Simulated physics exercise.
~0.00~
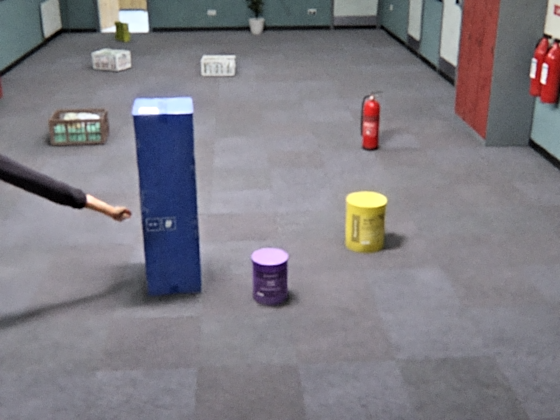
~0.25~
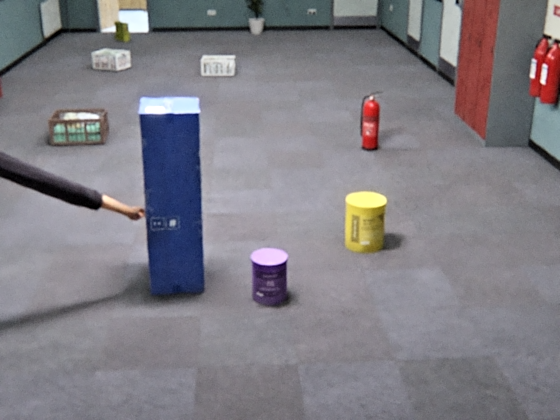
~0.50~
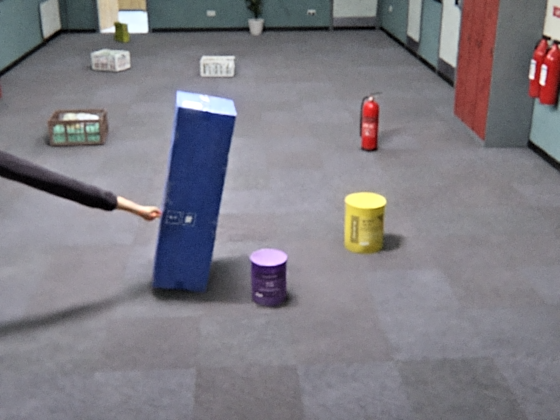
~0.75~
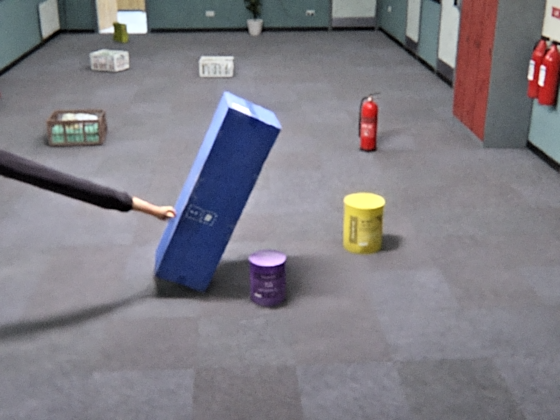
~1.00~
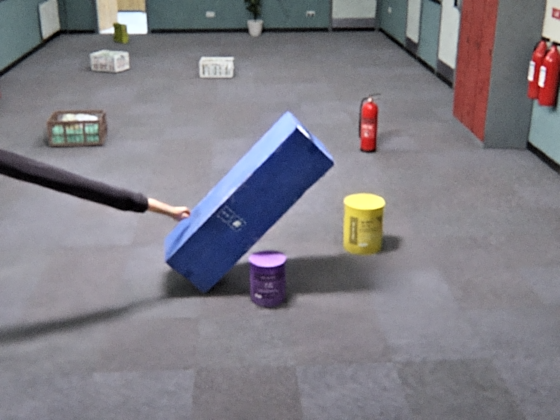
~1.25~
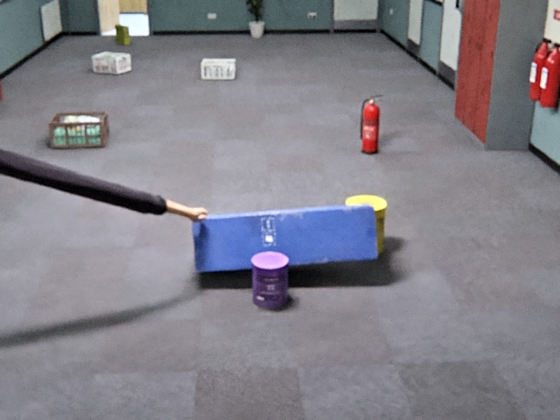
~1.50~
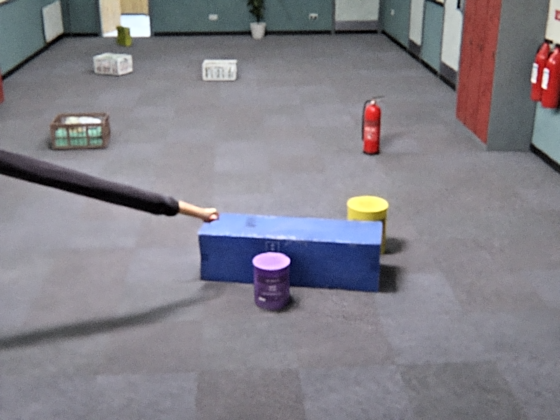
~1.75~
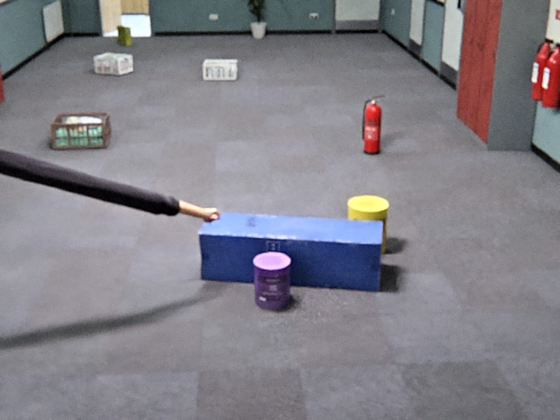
A hand pushes a tall blue box rightward until it tips over between two pails.
